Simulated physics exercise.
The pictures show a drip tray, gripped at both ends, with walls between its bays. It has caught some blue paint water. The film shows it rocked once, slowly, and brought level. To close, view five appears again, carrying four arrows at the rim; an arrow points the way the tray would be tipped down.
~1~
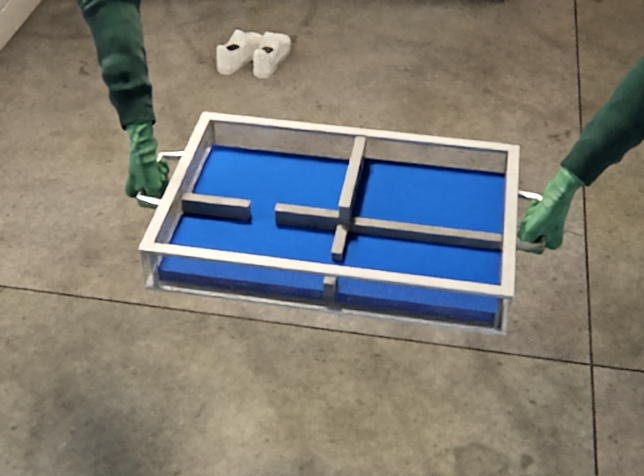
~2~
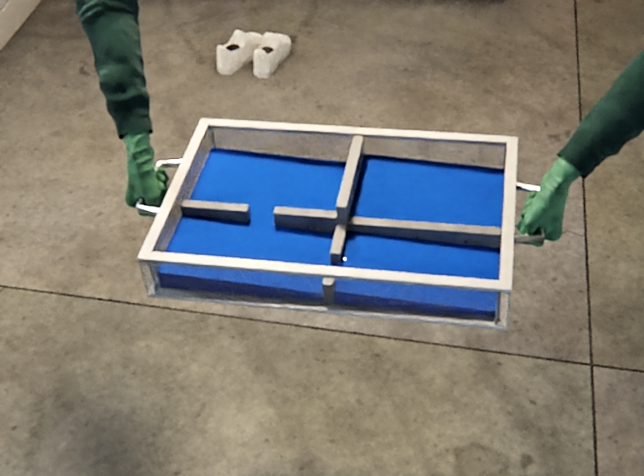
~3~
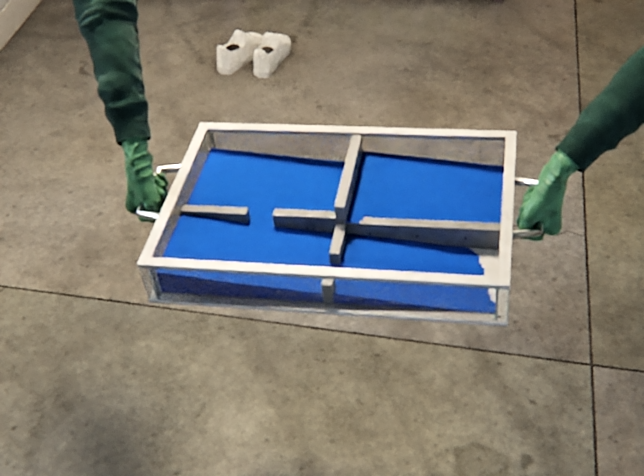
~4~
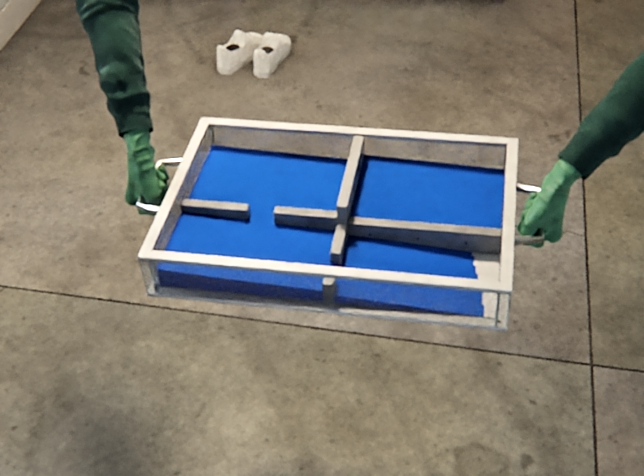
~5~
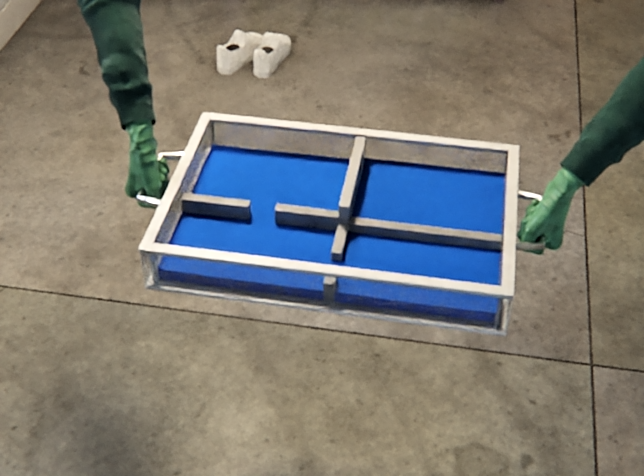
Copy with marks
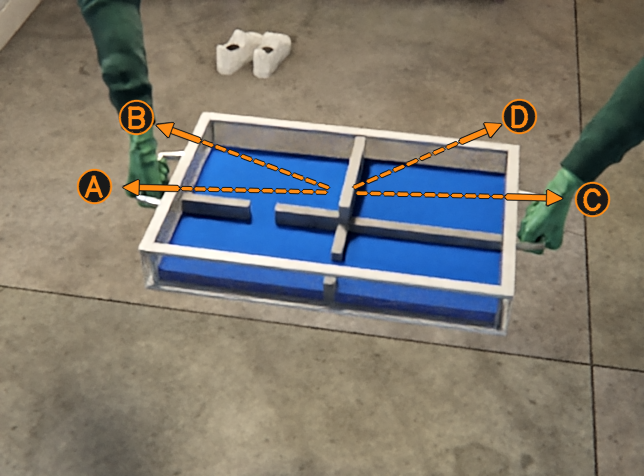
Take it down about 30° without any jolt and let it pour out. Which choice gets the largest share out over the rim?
Use direction D.
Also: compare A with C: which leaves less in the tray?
A.
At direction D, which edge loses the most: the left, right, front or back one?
The back rim.
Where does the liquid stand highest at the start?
It is the back right one.
On the marked copy, A ends at (129, 187); B ends at (162, 126); C ends at (556, 198); D ends at (495, 126).
Choosing A, about 41 % stays in the tray, the largest part in the front left bay.
Choosing B, about 40 % stays in the tray, the largest part in the back left bay.
Choosing C, about 51 % stays in the tray, the largest part in the back right bay.
Choosing D, about 31 % stays in the tray, the largest part in the back right bay.
